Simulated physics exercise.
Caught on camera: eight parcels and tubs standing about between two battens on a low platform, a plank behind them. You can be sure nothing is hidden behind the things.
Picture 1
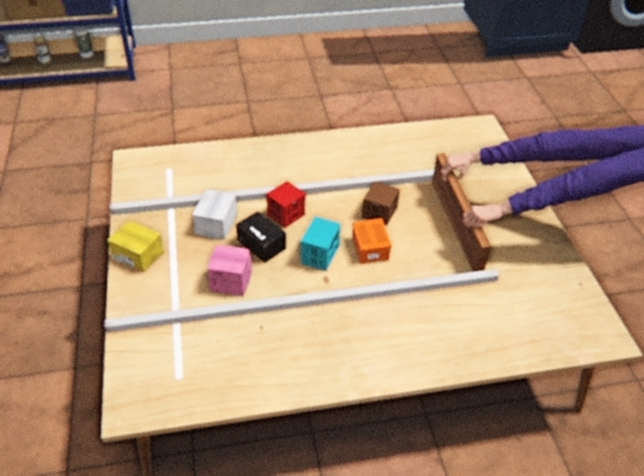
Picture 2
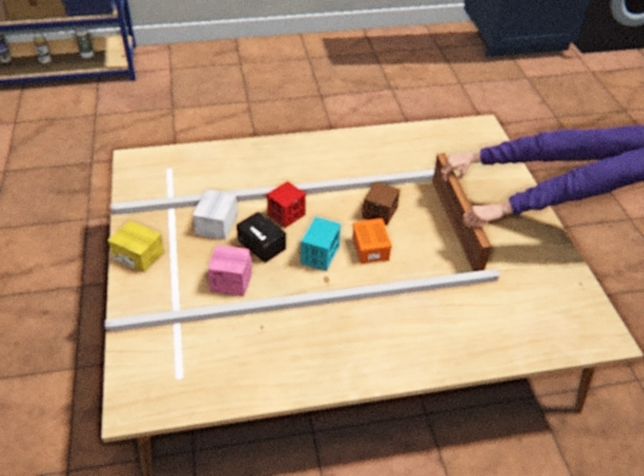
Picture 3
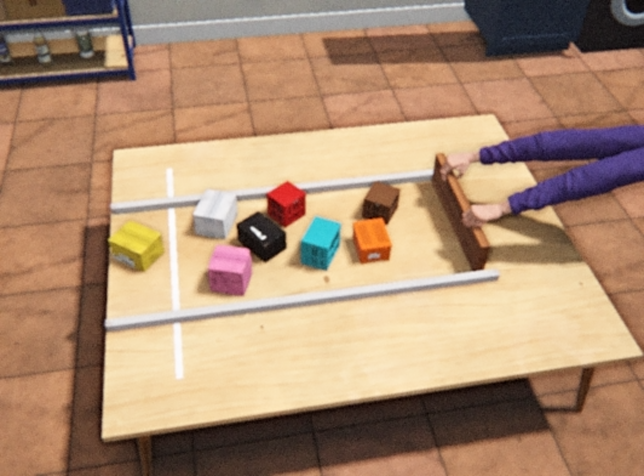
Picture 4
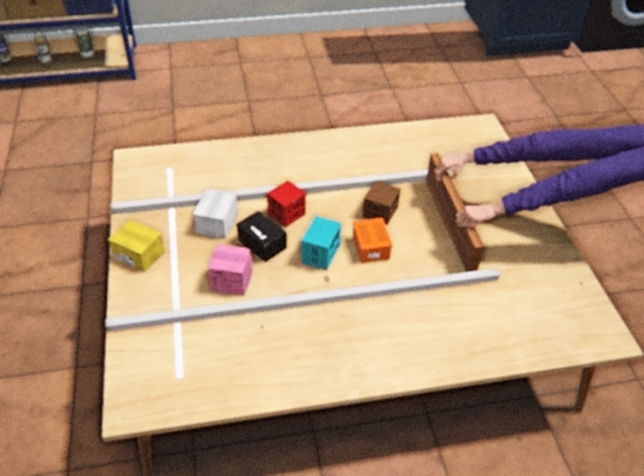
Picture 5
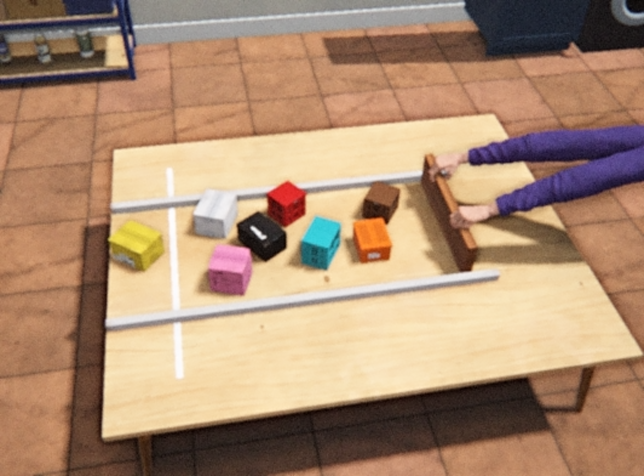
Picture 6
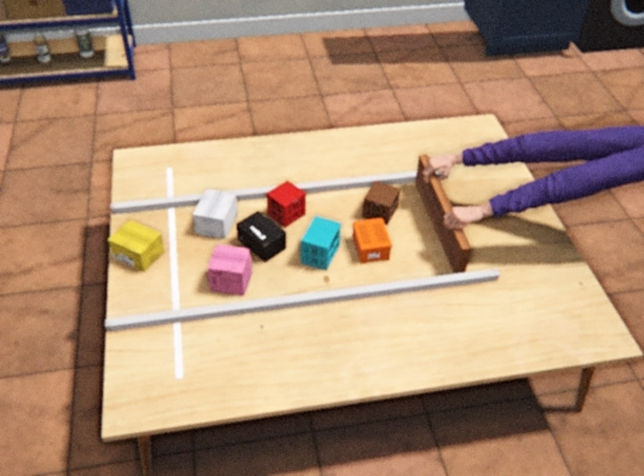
We see eight colored boxes sitting between two pale strips on a low wooden table, while a pair of purple-sleeved hands holds a brown plank at the right, then slides it slightly left as the boxes stay still.
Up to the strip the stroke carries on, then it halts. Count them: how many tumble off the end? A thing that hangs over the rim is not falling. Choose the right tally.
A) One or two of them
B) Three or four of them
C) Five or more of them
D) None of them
(A) One or two of them.
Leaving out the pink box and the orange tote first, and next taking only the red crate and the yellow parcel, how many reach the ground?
The number is 1 for the first case and 1 for the second.
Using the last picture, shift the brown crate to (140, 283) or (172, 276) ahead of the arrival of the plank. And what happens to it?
Place by place, it tumbles off; goes over.
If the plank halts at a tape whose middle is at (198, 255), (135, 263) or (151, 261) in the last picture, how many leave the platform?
Try 1: 1; try 2: 5; try 3: 5.
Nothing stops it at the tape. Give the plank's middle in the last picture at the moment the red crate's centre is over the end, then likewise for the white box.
About (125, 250), and about (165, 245) for the other.
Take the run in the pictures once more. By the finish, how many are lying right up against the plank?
That makes 3.
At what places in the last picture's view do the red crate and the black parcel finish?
Red crate: About (155, 208); black parcel: About (119, 238).
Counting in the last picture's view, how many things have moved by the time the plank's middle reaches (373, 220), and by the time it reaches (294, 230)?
That gives 2 for the first and 7 for the second.
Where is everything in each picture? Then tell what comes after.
The first picture shows yellow parcel (137, 246); white box (216, 214); pink box (230, 271); plank (459, 211); tape (173, 259).
The second picture shows white box (216, 215); black parcel (262, 237).
The third picture shows pink box (230, 270); orange tote (371, 241).
The fourth picture shows yellow parcel (137, 246); plank (453, 211).
The fifth picture shows white box (216, 214); red crate (287, 204).
The sixth picture shows yellow parcel (137, 246); white box (216, 214); pink box (230, 270); plank (441, 213); tape (174, 258).
Soon after, none off yet; yellow parcel at rest near (137, 246); white box at rest near (216, 214); pink box at rest near (230, 270).
After that, none off yet; yellow parcel at rest near (137, 246); white box displaced a little near (201, 211); pink box displaced about its own width near (193, 280).
In the end, the number that fall off is one or two; gone, pink box and yellow parcel.
